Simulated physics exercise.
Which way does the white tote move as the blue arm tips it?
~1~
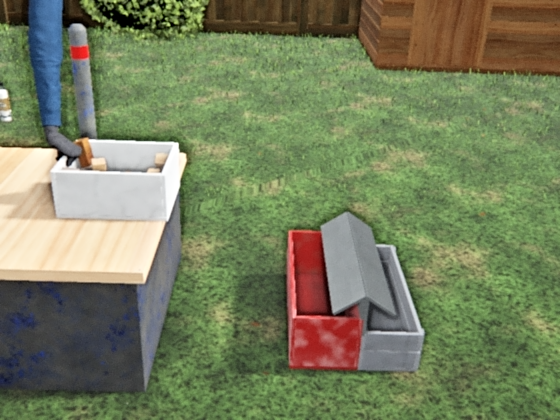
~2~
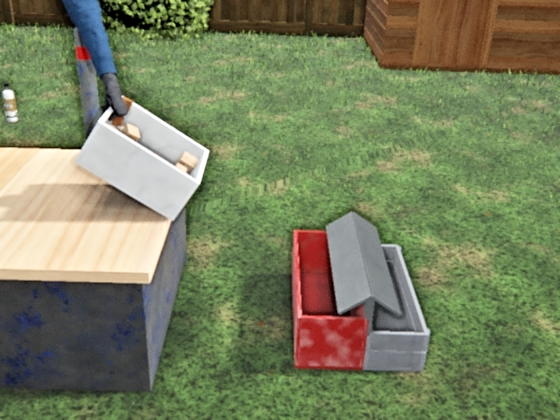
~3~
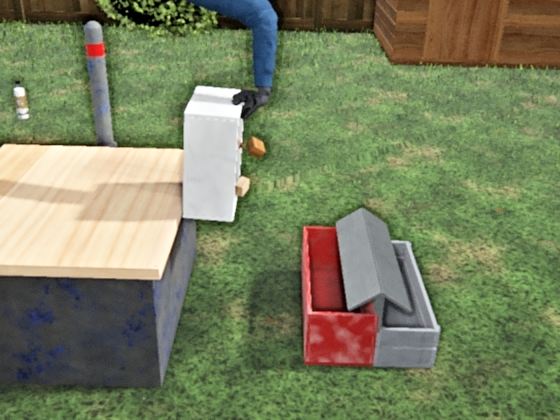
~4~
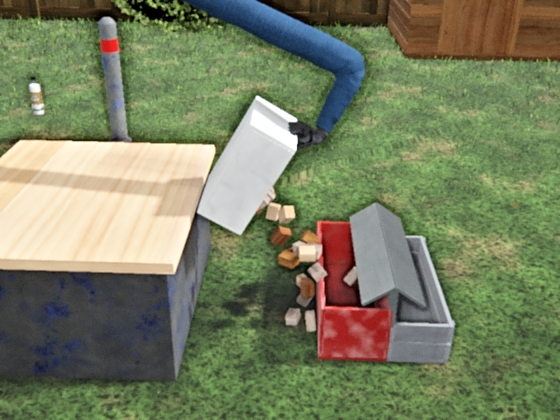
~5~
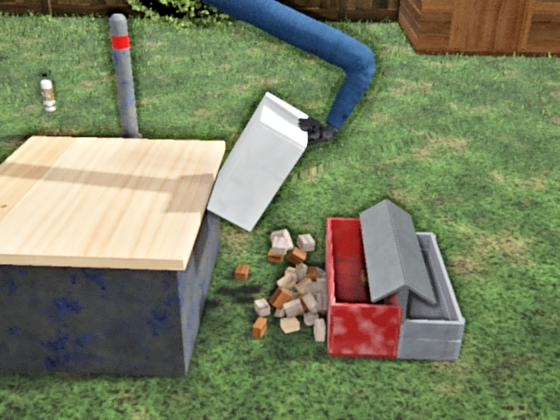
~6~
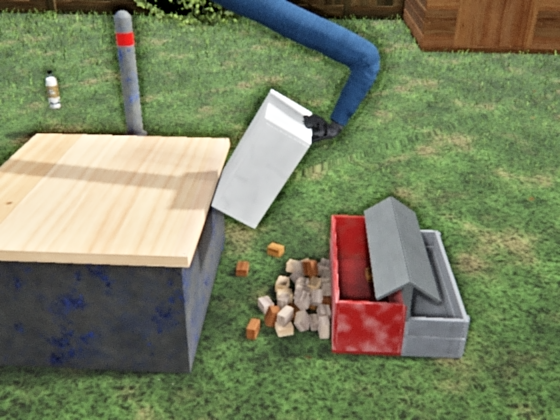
It moves to the right, going from the bench top to the bench's right-hand edge as it tips over.
